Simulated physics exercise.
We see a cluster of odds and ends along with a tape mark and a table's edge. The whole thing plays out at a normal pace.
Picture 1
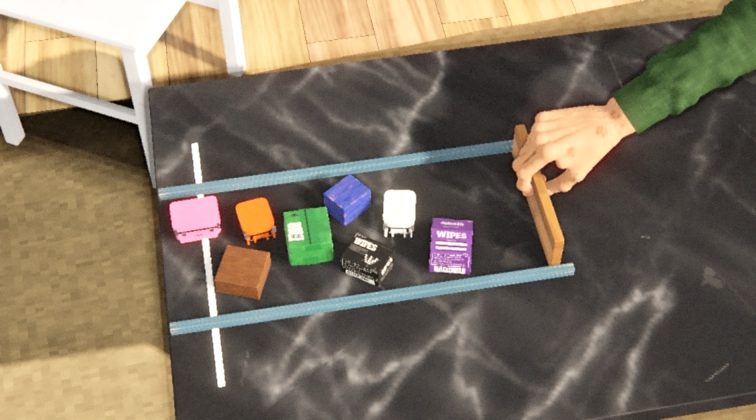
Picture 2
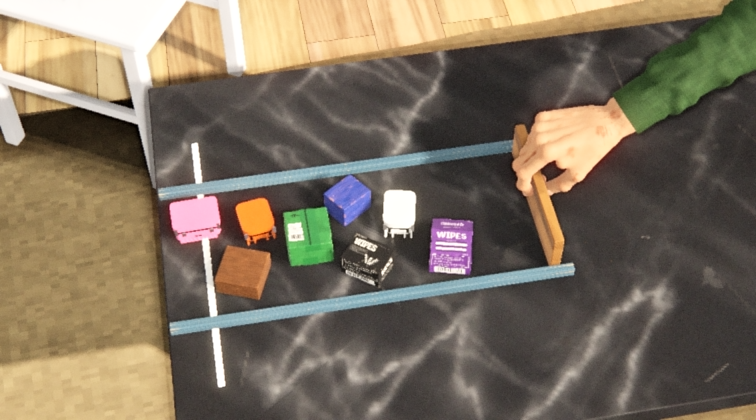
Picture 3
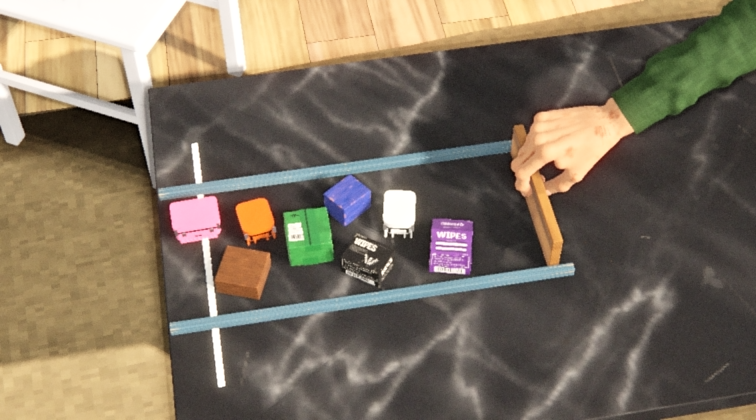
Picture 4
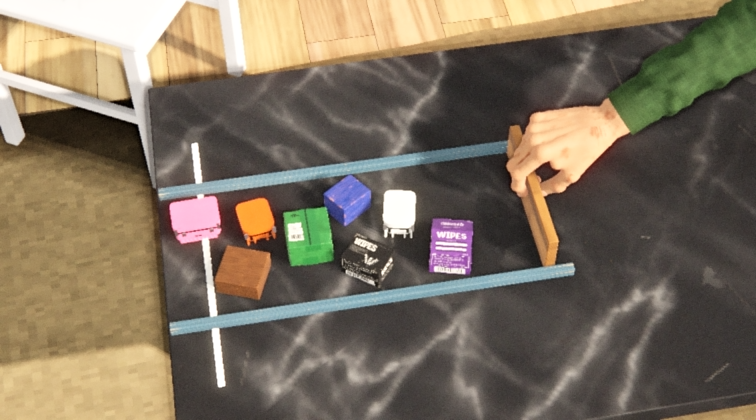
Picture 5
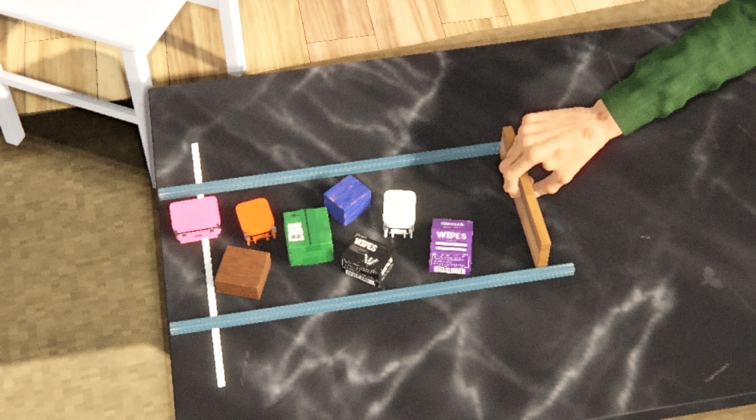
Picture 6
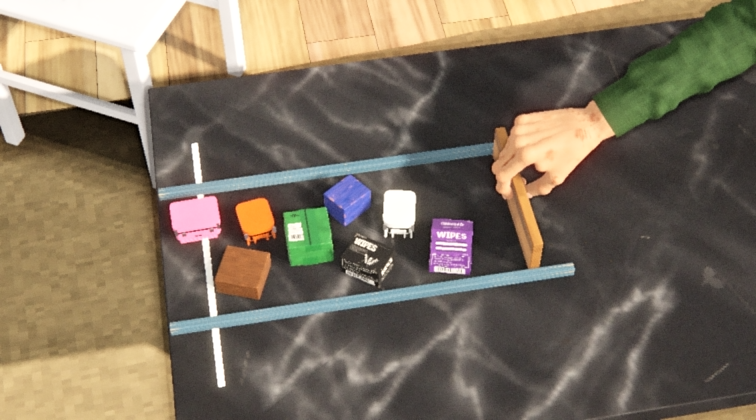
On a dark marbled table, a hand slides a wooden board slightly left toward small colourful objects.
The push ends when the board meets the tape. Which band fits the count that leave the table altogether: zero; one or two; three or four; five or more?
The band that fits is five or more.
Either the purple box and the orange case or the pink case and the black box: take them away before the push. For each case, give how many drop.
The answer is 3 and then 3.
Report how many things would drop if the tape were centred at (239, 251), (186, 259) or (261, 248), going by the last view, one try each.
Down on the floor: 2, 5 and 1.
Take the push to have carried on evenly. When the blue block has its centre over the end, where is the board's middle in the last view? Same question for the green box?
Blue block over the end: About (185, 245). Green box over the end: About (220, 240).
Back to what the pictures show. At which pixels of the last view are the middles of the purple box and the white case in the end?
Taking them in turn, first comes (189, 289), then (191, 248).
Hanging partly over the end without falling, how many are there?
0 is the number.
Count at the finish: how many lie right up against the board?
3 of them.
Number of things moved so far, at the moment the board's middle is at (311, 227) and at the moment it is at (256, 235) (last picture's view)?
At the first place 7, at the second 8.
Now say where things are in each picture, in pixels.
In the first frame, pink case (196, 220); brown block (243, 272); orange case (256, 221); board (537, 194); tape (207, 256).
In the second frame, brown block (243, 272); purple box (451, 246).
In the third frame, orange case (256, 222); white case (399, 215).
In the fourth frame, pink case (196, 220); black box (368, 260).
In the fifth frame, brown block (243, 272); green box (308, 237).
In the sixth frame, pink case (196, 220); brown block (243, 272); orange case (256, 222); board (517, 197); tape (207, 256).
Soon after, none off yet; pink case at rest near (196, 220); brown block at rest near (243, 272); orange case at rest near (254, 221).
By the end, the number that fall off is five or more; fallen, black box, green box, orange case, brown block and pink case.
